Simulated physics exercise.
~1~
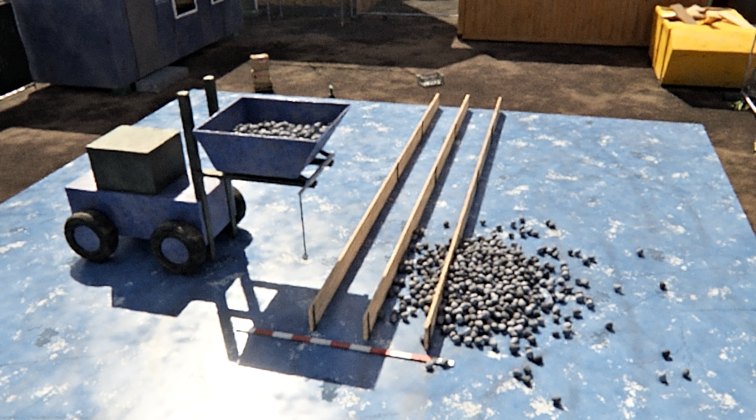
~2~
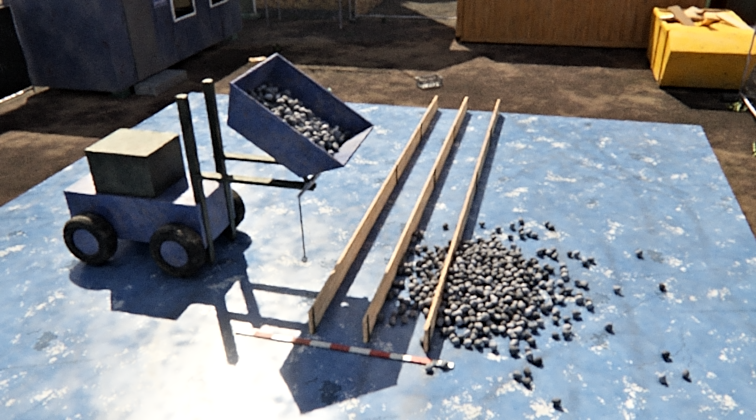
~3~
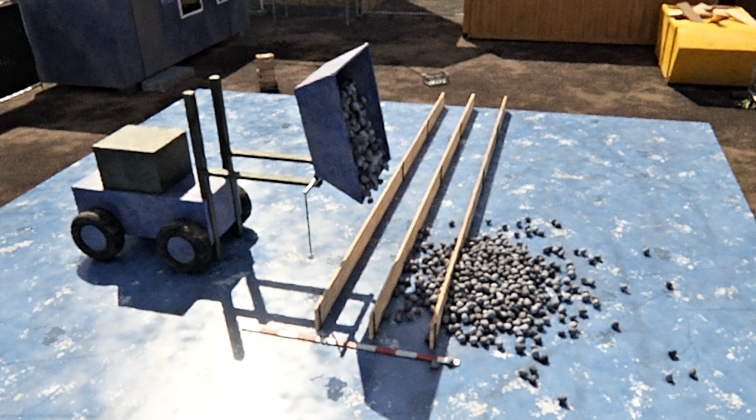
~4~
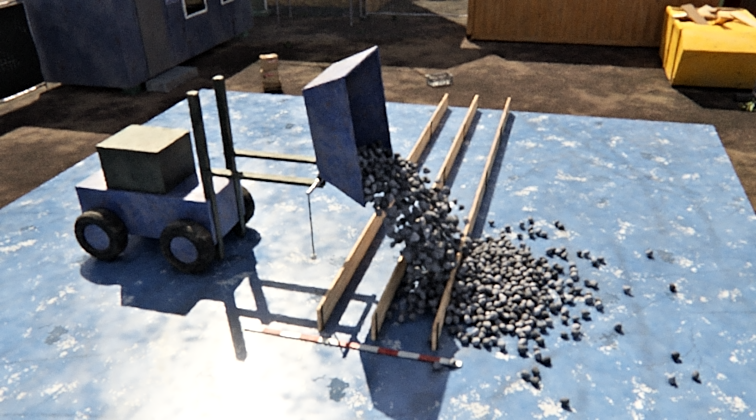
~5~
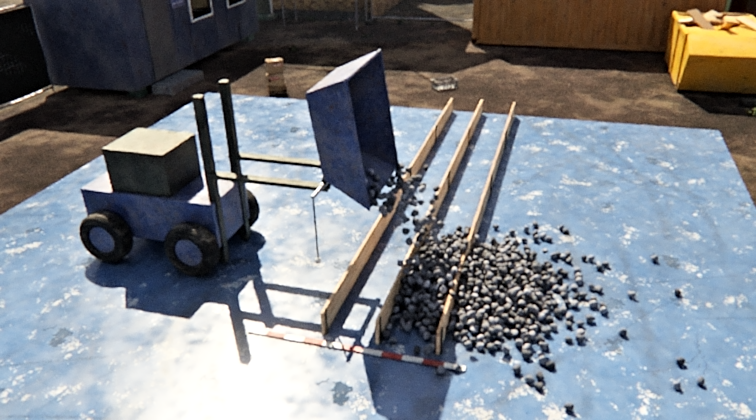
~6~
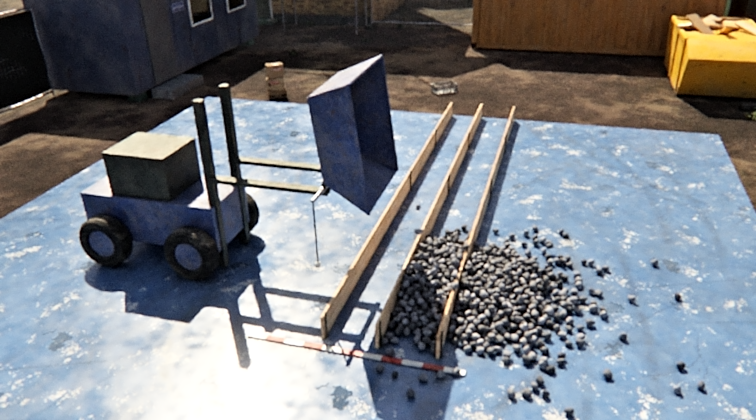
On a blue-and-white floor outdoors, a fork truck tips its skip rightward, pouring grey stones over boards until the skip hangs empty.
